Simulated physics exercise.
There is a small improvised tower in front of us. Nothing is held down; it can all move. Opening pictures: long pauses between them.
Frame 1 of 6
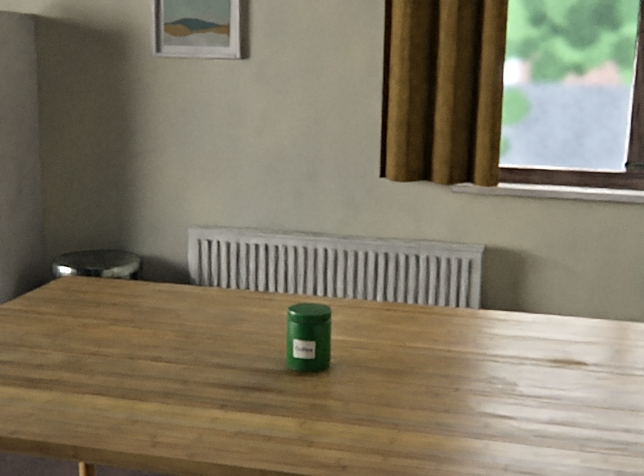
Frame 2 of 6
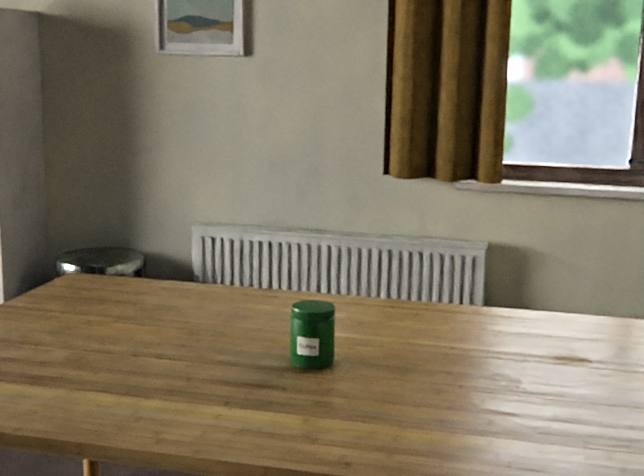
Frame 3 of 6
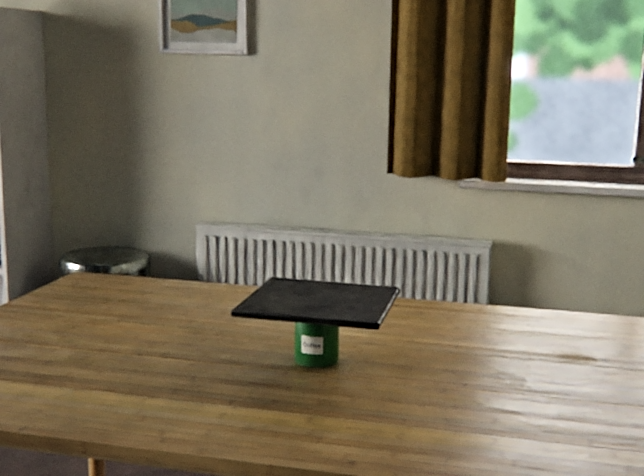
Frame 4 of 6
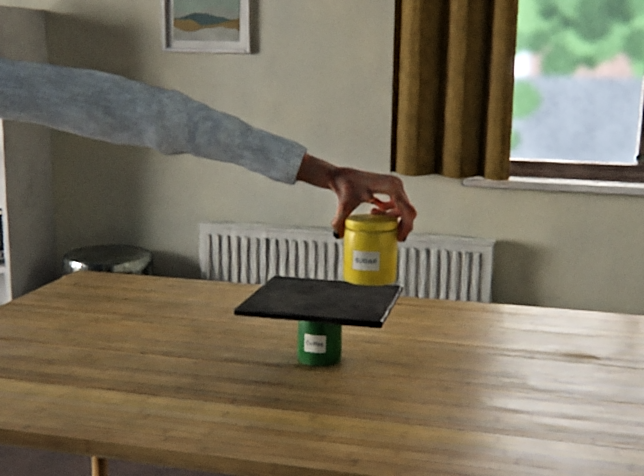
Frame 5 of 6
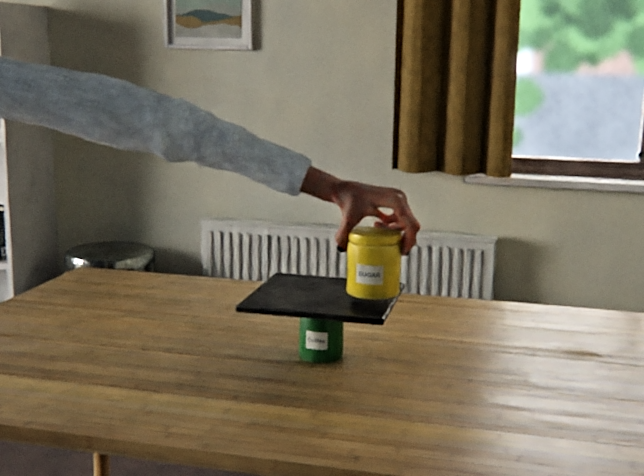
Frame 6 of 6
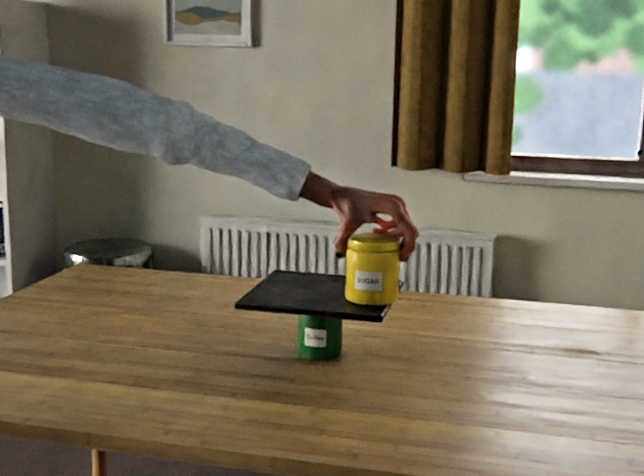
A hand lowering a yellow jar onto the right side of a black lid resting on a green jar, still gripping it.
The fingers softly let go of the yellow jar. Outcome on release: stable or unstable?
In the end it goes wrong, really.
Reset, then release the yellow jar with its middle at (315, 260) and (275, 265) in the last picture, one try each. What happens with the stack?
Case A: It survives; case B: It caves in.
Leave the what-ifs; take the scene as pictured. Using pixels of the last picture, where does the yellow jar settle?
The object finishes somewhere near (449, 351).
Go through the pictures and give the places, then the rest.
The last thing is not in view yet, in the first frame.
The last thing is not in view yet, in the second frame.
The last thing is not in view yet; black lid (320, 301), in the third frame.
Coming down; yellow jar (370, 249); black lid (323, 299), in the fourth frame.
Coming down; yellow jar (374, 262); black lid (325, 296), in the fifth frame.
Set down, still held; yellow jar (373, 268); black lid (323, 294), in the sixth frame.
Then, 0.30 s on from there, yellow jar now fallen; black lid turned 40° from how it was put.
Then, 0.40 s on from there, black lid turned 63° from how it was put.
Then, 0.50 s on from there, black lid turned 56° from how it was put.
Then, 1.10 s on from there, black lid turned 37° from how it was put.
In the end, fallen, yellow jar; toppled in the stack, black lid; green jar unmoved. At the end, from the last picture's camera, yellow jar near (449, 351). The stack gives way.
